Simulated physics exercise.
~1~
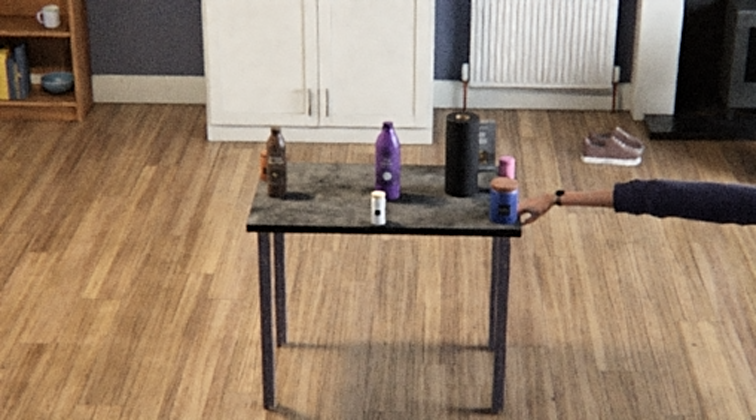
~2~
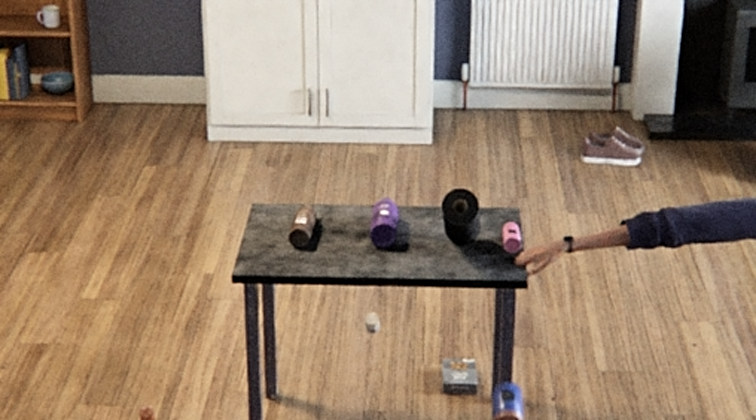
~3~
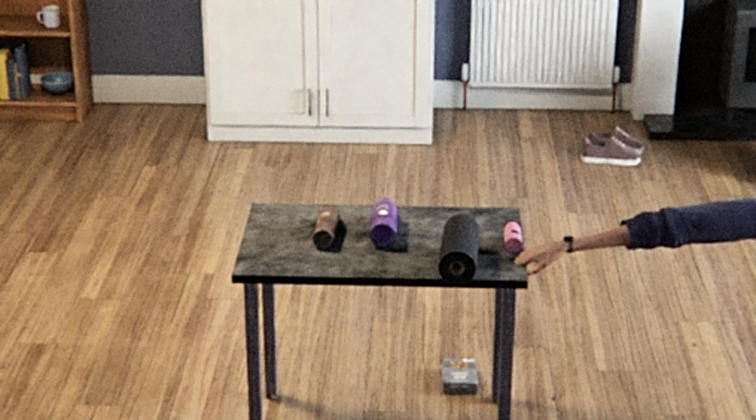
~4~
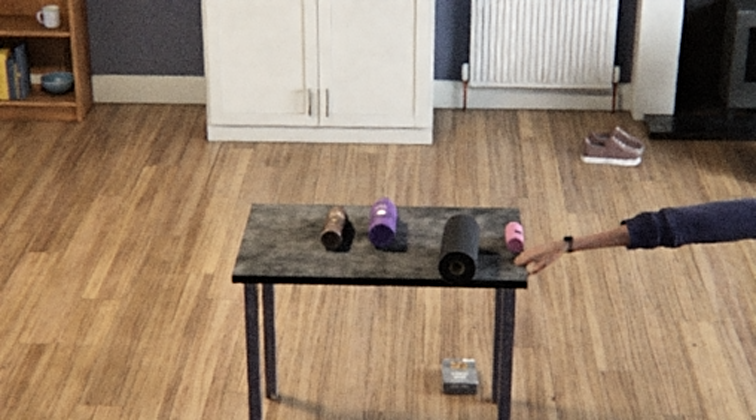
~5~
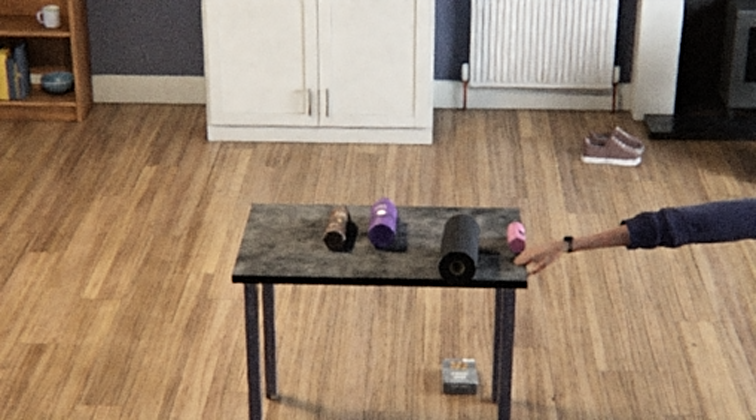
A hand in a dark sleeve reaches in from the right to the corner of a small grey-topped table on a wooden floor, seen from the front and slightly above, with white cupboards and a radiator behind. On top stand a brown bottle and orange shaker at left, a purple bottle and white shaker in the middle, and a black roll, grey packet, pink shaker and blue jar at right. The table shifts towards the viewer, and the packet, jar, orange and white shakers drop off. The black roll leans, then falls flat. The brown bottle rolls slightly right, ending on its side with the purple bottle, pink shaker and roll, while the packet lies on the floor.
